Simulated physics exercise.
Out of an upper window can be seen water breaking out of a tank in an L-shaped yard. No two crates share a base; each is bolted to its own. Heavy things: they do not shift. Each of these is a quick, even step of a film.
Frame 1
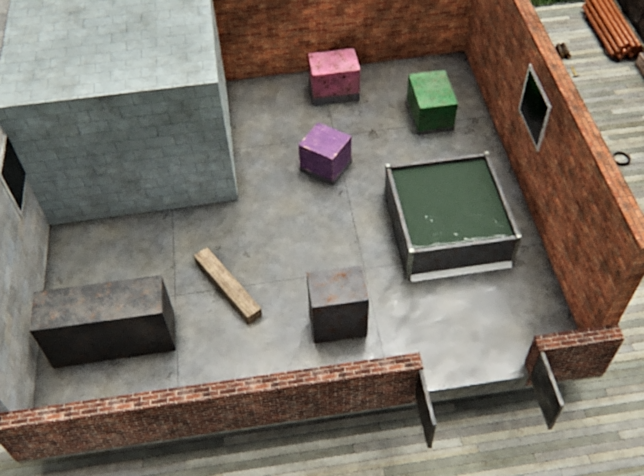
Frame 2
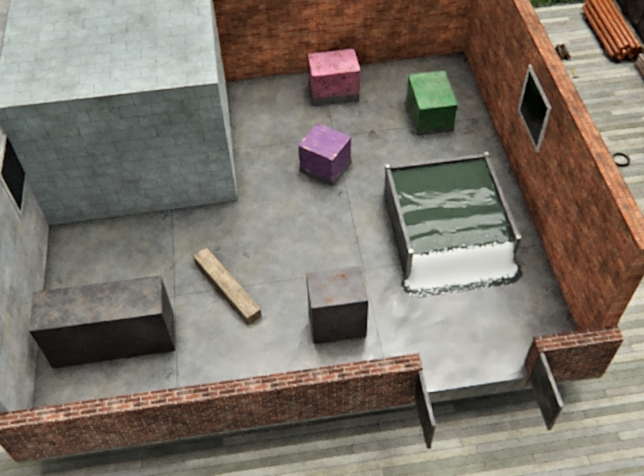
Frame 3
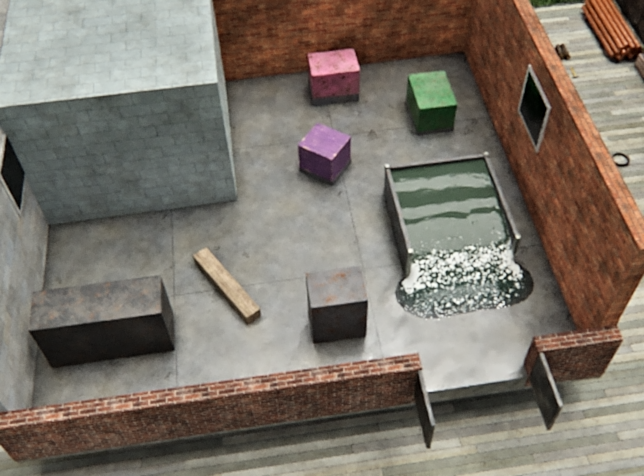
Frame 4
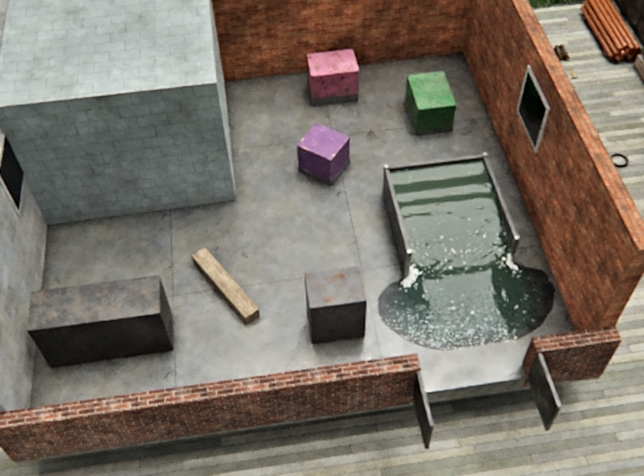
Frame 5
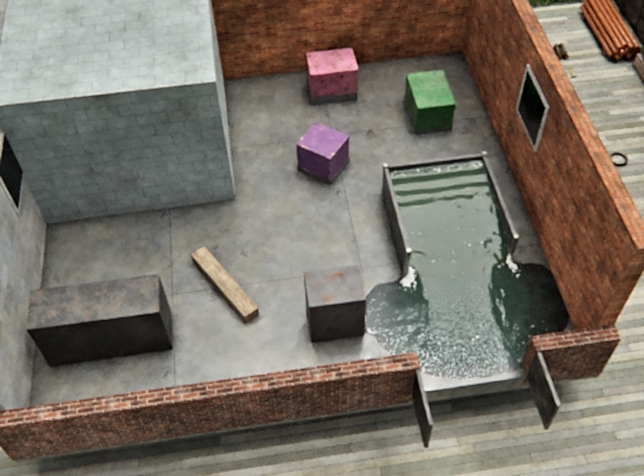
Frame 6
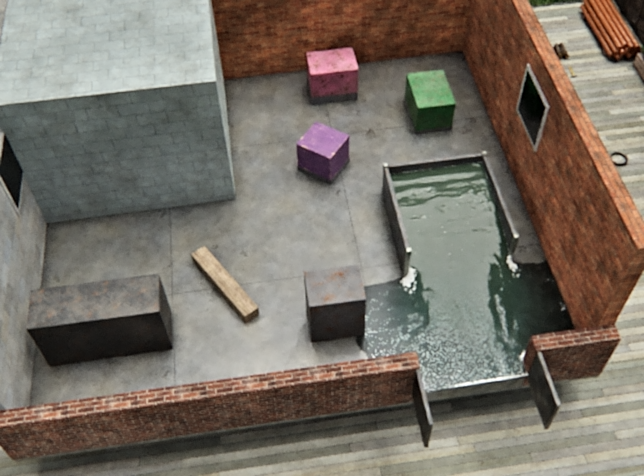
Water bursting from the front of an open tank in a brick-walled yard, foaming and spreading across the floor past still crates.
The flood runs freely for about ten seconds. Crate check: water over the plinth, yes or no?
Green crate no, purple crate no, pink crate no.
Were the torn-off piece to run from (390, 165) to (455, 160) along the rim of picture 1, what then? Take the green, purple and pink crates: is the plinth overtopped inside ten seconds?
My reading: The green one is wetted, the purple one is wetted, the pink one takes water.
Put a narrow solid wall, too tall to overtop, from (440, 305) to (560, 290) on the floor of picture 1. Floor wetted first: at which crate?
That would be the green crate.
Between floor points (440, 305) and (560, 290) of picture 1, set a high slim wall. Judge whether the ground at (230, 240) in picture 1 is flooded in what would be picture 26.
At that place: Covered.
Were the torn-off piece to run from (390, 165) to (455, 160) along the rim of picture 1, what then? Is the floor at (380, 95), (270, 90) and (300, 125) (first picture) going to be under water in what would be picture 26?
Soaked / soaked / soaked.
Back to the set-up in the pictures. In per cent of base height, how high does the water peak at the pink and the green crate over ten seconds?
About 20 % and 60 %.
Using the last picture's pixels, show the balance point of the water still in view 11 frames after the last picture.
Centre of mass: Roughly (455, 286).
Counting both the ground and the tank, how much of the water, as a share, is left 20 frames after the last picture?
Near 54 in a hundred.
A moment on, water covers 15 % of the floor; the green crate not reached, the purple crate not reached, the pink crate not reached.
Next, water covers 20 % of the floor; the green crate not reached, the purple crate not reached, the pink crate not reached.
Then, water covers 30 % of the floor; the green crate not reached, the purple crate not reached, the pink crate not reached.
Later, water covers 40 % of the floor; the green crate water round its plinth, the purple crate not reached, the pink crate not reached.
In the end, water covers 50 % of the floor; the green crate stayed above the water, the purple crate stayed above the water, the pink crate stayed above the water.
